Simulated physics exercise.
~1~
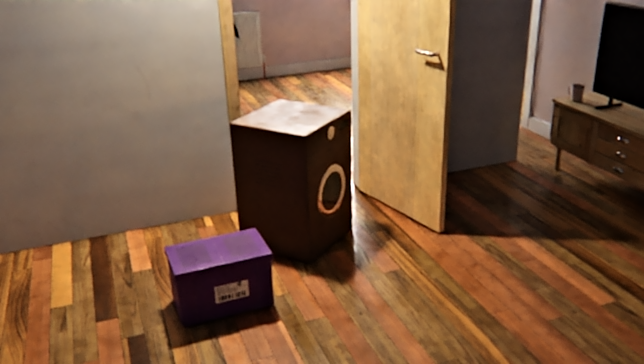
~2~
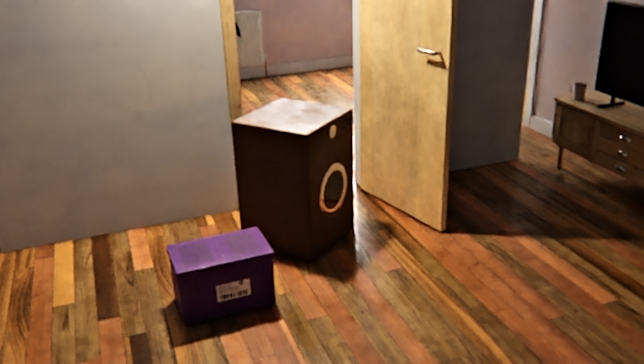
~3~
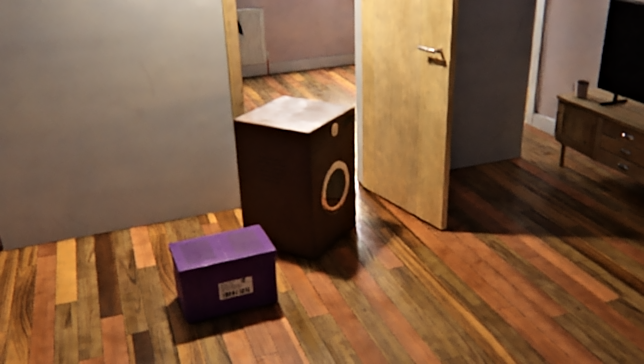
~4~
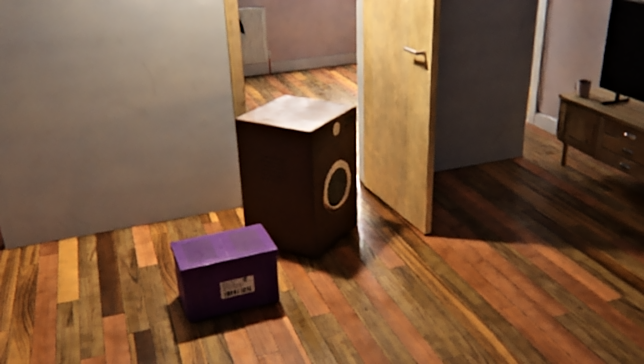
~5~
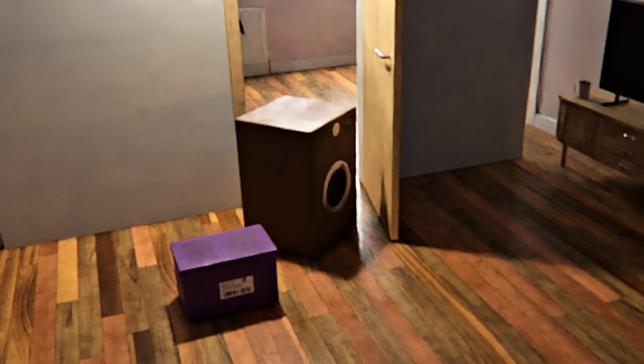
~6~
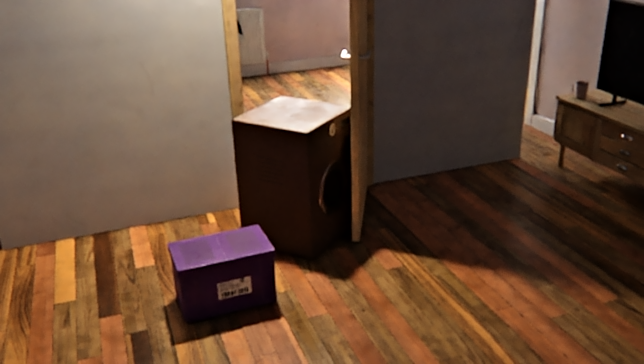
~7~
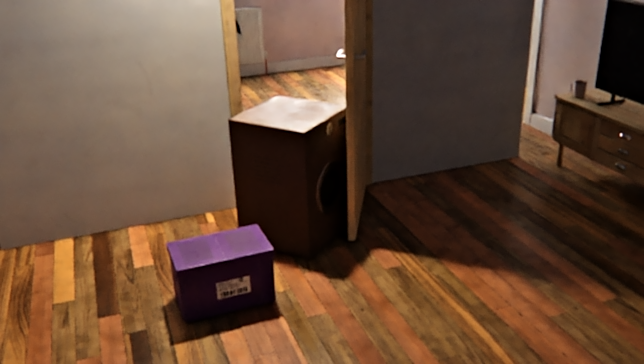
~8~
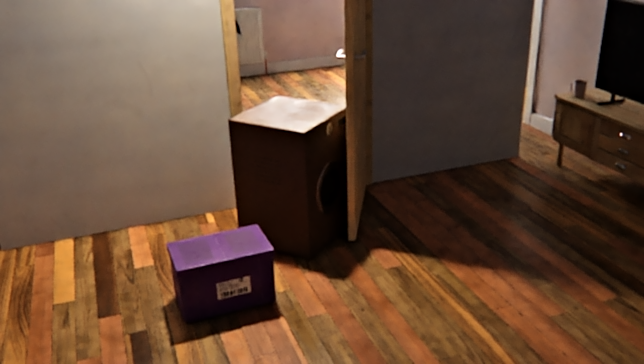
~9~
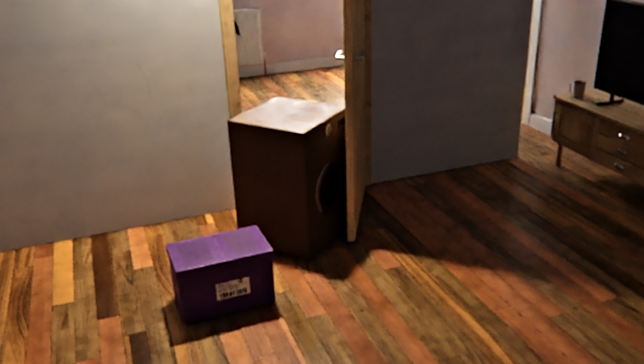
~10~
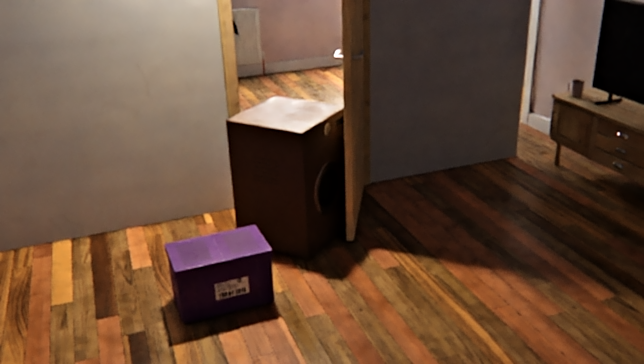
Wooden door swinging partway closed toward a brown box-shaped appliance in the doorway, then stopping still ajar, purple box resting nearby.
